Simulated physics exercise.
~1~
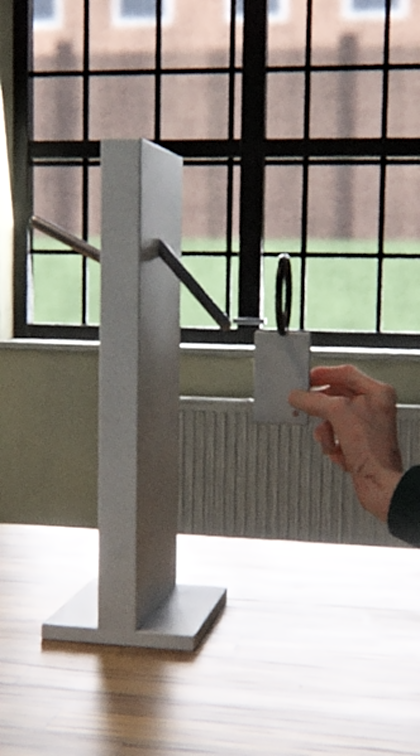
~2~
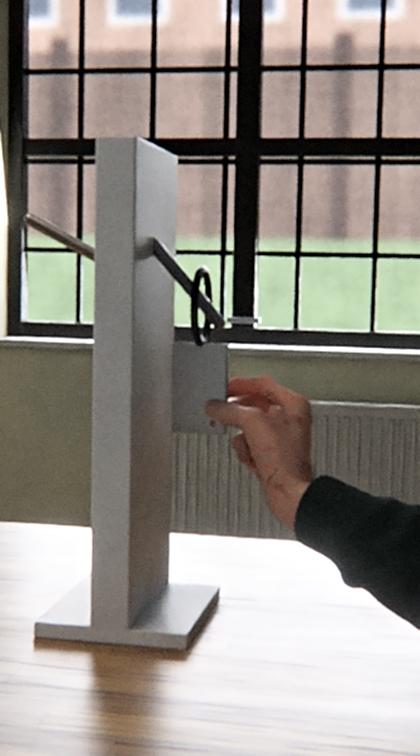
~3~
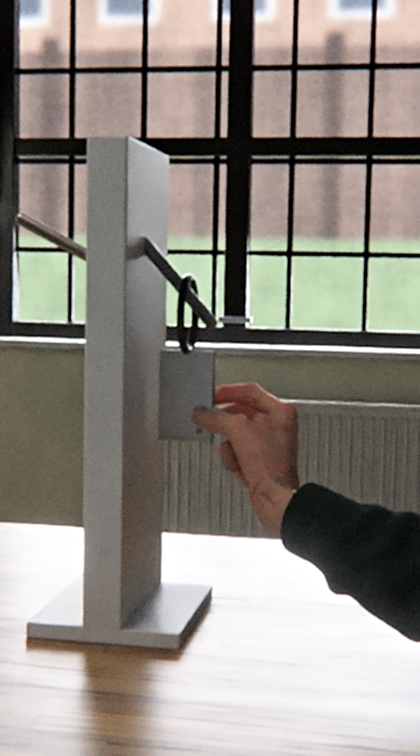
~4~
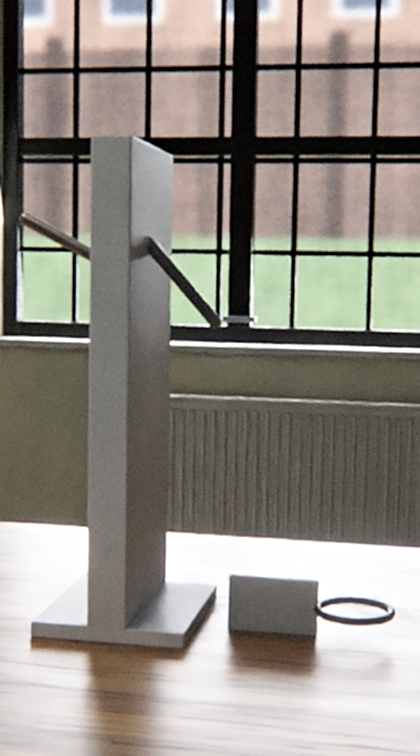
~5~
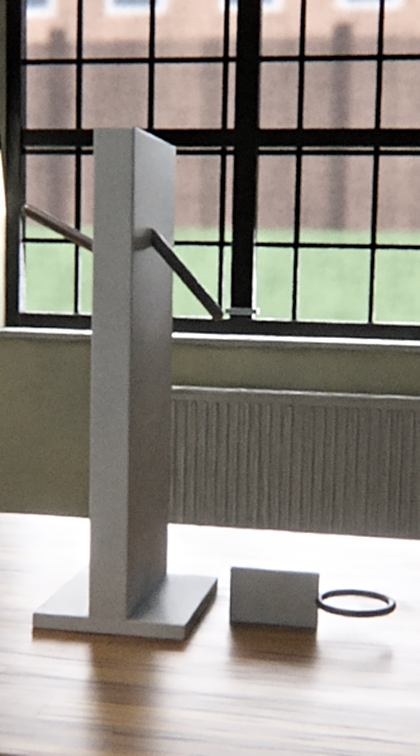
A hand moves a white tag left to a stand's peg, but it drops to the table.
